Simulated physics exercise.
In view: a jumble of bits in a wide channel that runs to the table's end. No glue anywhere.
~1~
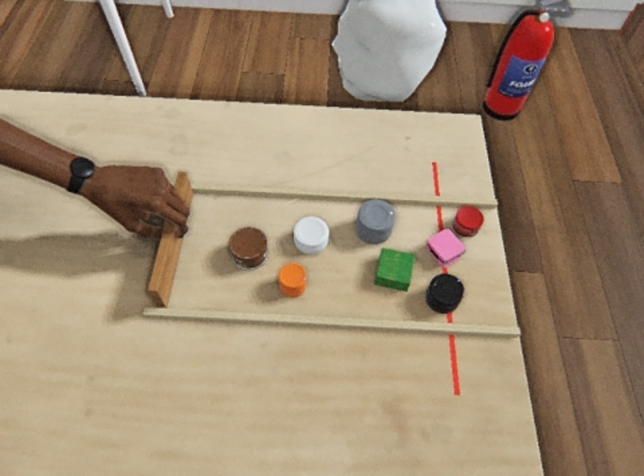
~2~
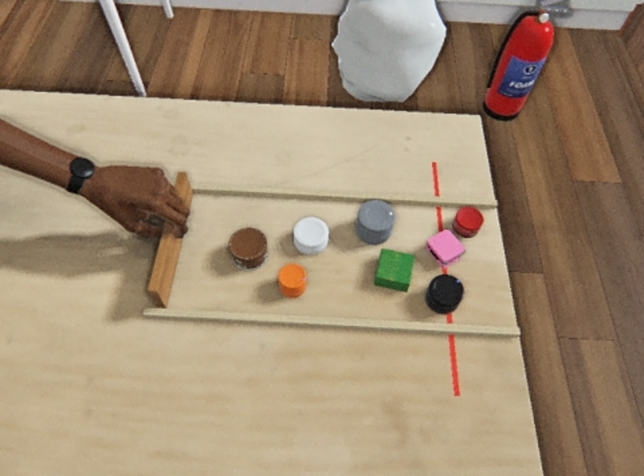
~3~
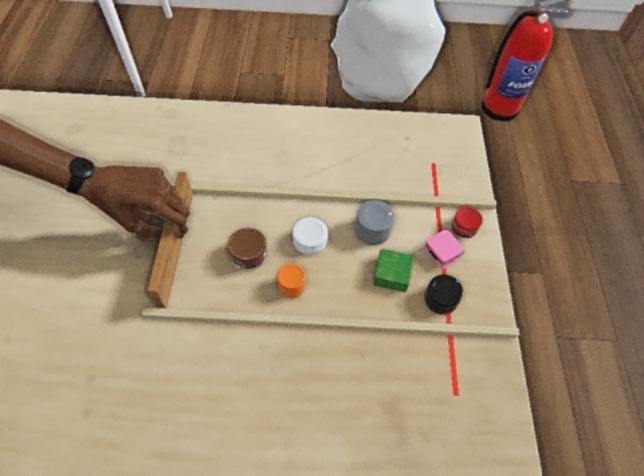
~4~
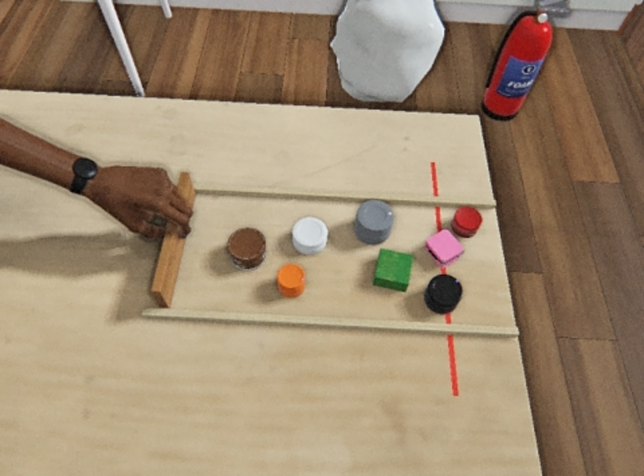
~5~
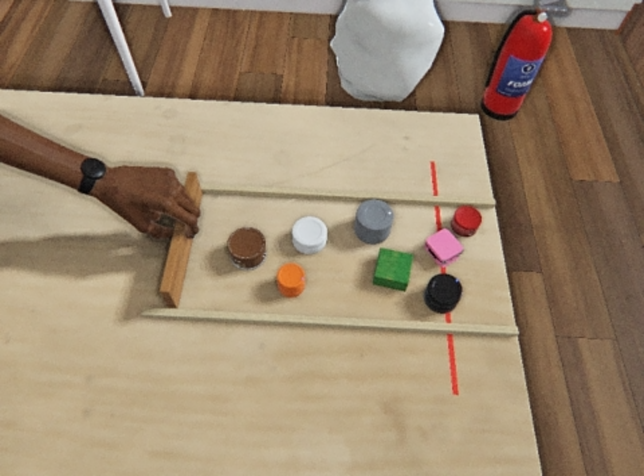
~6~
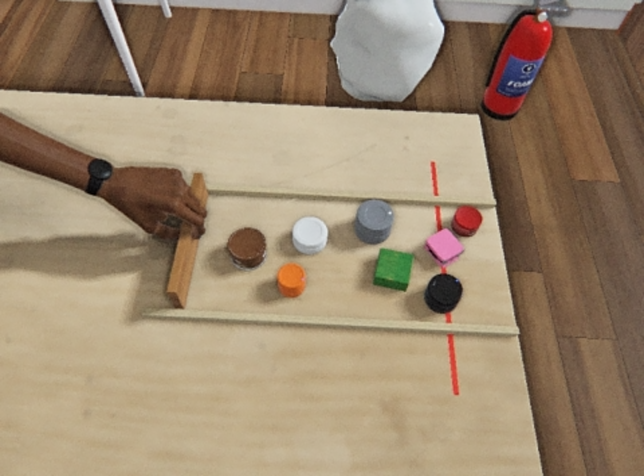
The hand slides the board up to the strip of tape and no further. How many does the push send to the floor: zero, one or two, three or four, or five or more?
The number that fall off is one or two.
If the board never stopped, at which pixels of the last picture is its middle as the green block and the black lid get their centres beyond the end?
At (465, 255) for the green block; at (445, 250) for the black lid.
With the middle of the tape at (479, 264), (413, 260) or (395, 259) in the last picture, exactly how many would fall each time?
Down on the floor: 5, 0 and 0.
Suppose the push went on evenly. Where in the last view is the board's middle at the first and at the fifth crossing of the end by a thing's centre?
About (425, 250), then (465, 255).
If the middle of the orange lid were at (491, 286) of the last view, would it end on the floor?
The orange lid comes down.
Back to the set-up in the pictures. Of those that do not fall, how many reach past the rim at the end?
That would be 4.
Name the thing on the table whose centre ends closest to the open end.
The black lid.
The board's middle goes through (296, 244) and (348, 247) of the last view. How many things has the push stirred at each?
3 and 5.
Soon after, none off yet; red tub at rest near (466, 222); pink case at rest near (443, 249); black lid at rest near (443, 294).
After that, none off yet; red tub displaced about its own width near (485, 219); pink case displaced about its own width near (463, 251); black lid displaced about its own width near (479, 307).
In the end, the number that fall off is one or two; gone, red tub.
